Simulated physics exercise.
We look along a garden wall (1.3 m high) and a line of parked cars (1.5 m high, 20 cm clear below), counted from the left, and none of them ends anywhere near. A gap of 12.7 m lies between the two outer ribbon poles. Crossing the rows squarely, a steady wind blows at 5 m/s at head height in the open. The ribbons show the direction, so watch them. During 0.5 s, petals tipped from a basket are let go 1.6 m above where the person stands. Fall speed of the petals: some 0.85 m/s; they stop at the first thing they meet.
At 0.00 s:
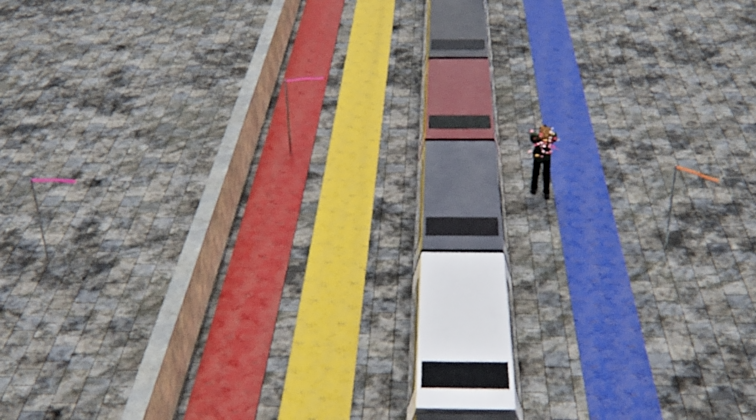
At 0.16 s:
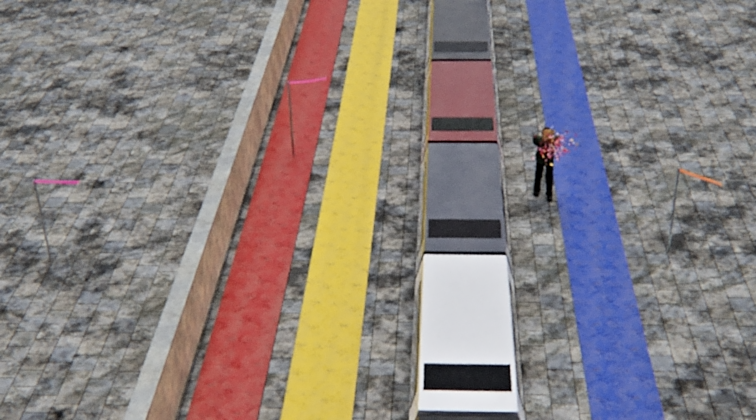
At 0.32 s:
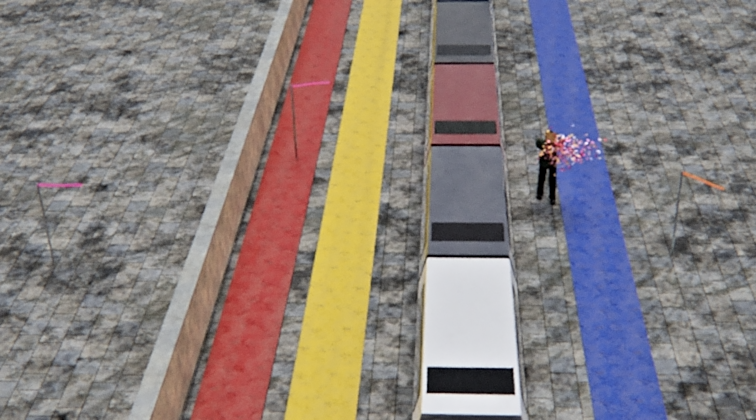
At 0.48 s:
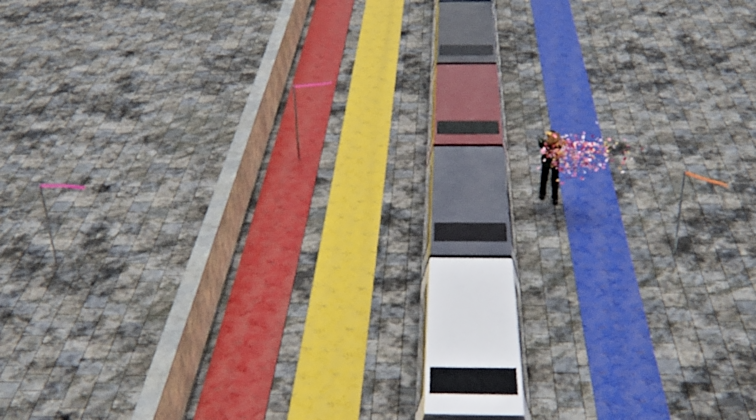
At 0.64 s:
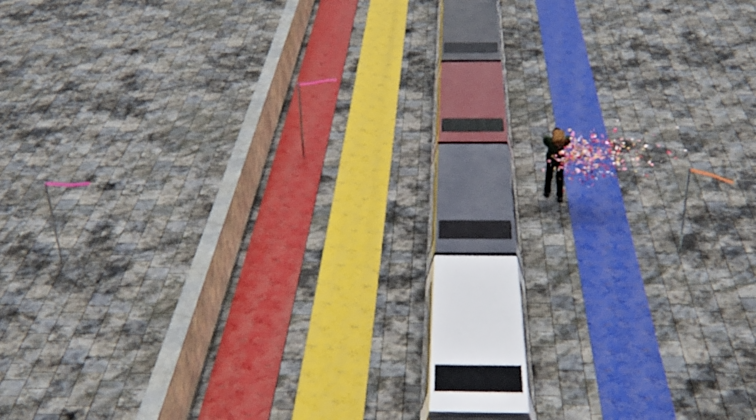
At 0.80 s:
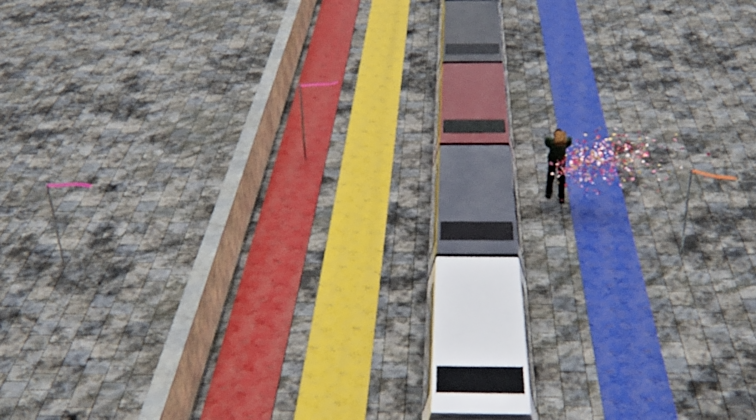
A line of parked cars, white, grey and dark red, runs up the middle of a grey paved yard seen from high above, looking along a low garden wall. Red and yellow strips lie left of the cars and a blue one right, near a dark-clothed person and ribboned poles. Pinkish petals spread rightward from the person across the blue strip, ribbons stream right, and the view shifts slightly.
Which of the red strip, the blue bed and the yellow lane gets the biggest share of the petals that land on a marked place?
The blue one.
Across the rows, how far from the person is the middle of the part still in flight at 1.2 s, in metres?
It works out to about 1.0 m.
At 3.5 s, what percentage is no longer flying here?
Roughly 90 percent by that time.
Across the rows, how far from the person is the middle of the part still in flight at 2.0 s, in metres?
1.0 m.
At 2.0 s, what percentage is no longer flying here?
35 %.
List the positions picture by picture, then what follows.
The left ribbon ends at (76, 182), leaning 90 degrees to the right, the petals in the air span x = 535 to 555 around y = 145 and it comes from (545, 140), in the first picture.
The right ribbon ends at (722, 185), leaning 70 degrees to the right, the petals in the air span x = 540 to 570 around y = 145, the blue one passes (594, 247), the red one passes (267, 244) and the yellow one passes (343, 245), in the second picture.
The inner ribbon ends at (330, 82), leaning 95 degrees to the right, the petals in the air span x = 545 to 590 around y = 150 and the top of the line of parked cars crosses (466, 151), in the third picture.
The left ribbon ends at (85, 188), leaning 85 degrees to the right, the petals in the air span x = 550 to 610 around y = 155, the blue one passes (588, 189), the red one passes (288, 189) and the yellow one passes (357, 189), in the fourth picture.
The right ribbon ends at (734, 182), leaning 75 degrees to the right and the petals in the air span x = 560 to 635 around y = 155, in the fifth picture.
The inner ribbon ends at (338, 82), leaning 95 degrees to the right, the petals in the air span x = 565 to 660 around y = 165 and the top of the line of parked cars crosses (475, 150), in the sixth picture.
After 1.2 s, 98 % is in the air or yet to come; 1 % lies on the blue bed, 0 % on the red strip and 0 % on the yellow lane; the middle of what still flies is 0.9 m above the low ground, near (610, 175).
After 2.0 s, 65 % is in the air or yet to come; 15 % lies on the blue bed, 0 % on the red strip and 0 % on the yellow lane; the middle of what still flies is 0.4 m above the low ground, near (611, 194).
After 3.5 s, 12 % is in the air or yet to come; 33 % lies on the blue bed, 0 % on the red strip and 0 % on the yellow lane; the middle of what still flies is 0.3 m above the low ground, near (613, 200).
After 8.0 s, 1 % is in the air or yet to come; 35 % lies on the blue bed, 0 % on the red strip and 0 % on the yellow lane.
After 45.0 s, 0 % is in the air or yet to come; 35 % lies on the blue bed, 0 % on the red strip and 0 % on the yellow lane.
